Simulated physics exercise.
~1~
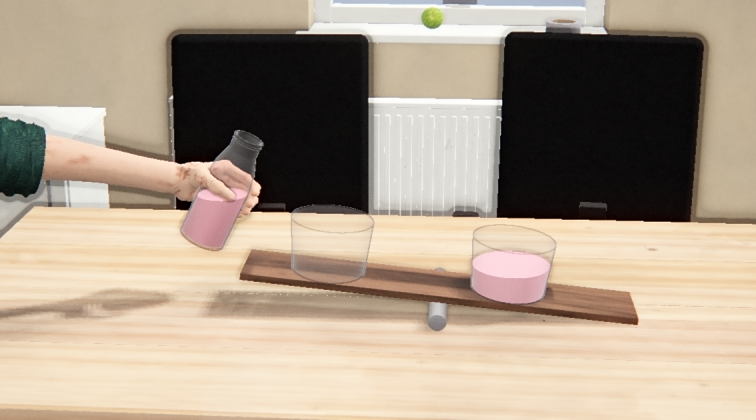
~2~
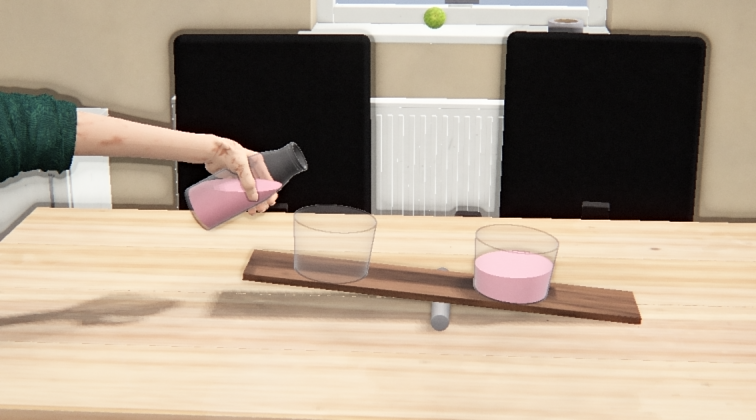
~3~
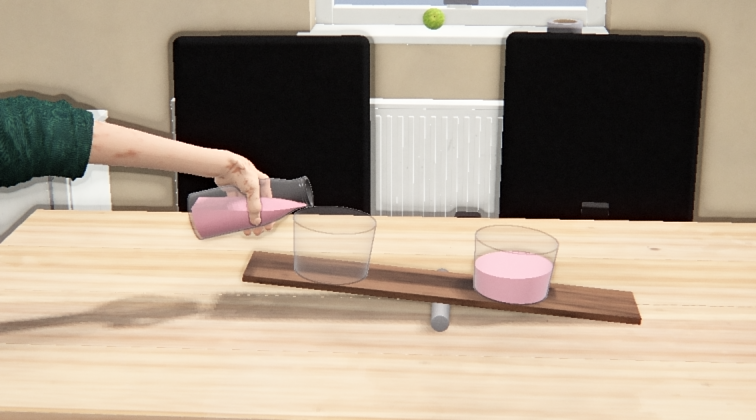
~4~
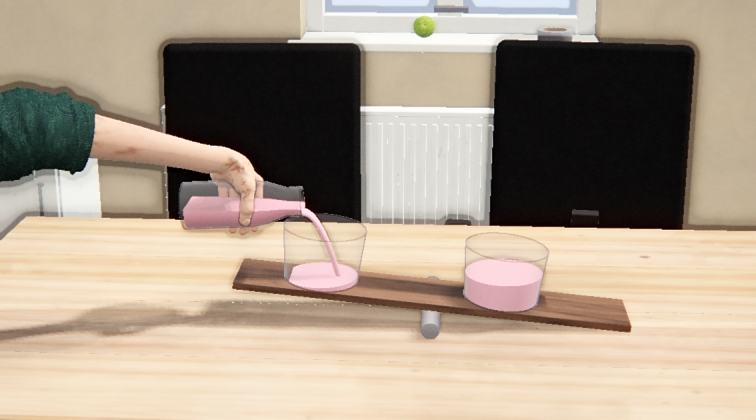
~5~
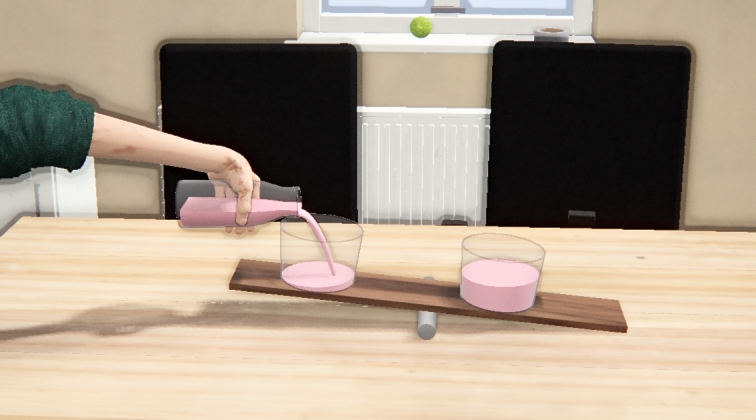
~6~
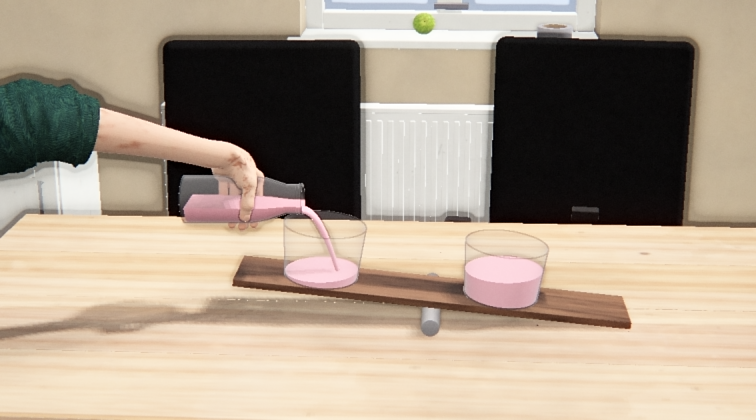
The clip shows a hand bringing a bottle of pink liquid to the empty left tub on a tilted board and pouring a stream into it, while the partly filled right tub stays on the low side.
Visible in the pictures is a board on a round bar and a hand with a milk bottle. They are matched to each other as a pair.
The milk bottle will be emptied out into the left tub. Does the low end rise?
Yes.
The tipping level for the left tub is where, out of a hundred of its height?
It turns at close to 20 in a hundred.
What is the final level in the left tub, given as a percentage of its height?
Reading: Roughly 35 percent.
Soon after, the left tub is about a quarter full; the board leans as before.
Later, the left tub is about a third full; the board has swung over, and that end is down.
In the end, the left tub is about a third full; the board has swung over, and that end is down.
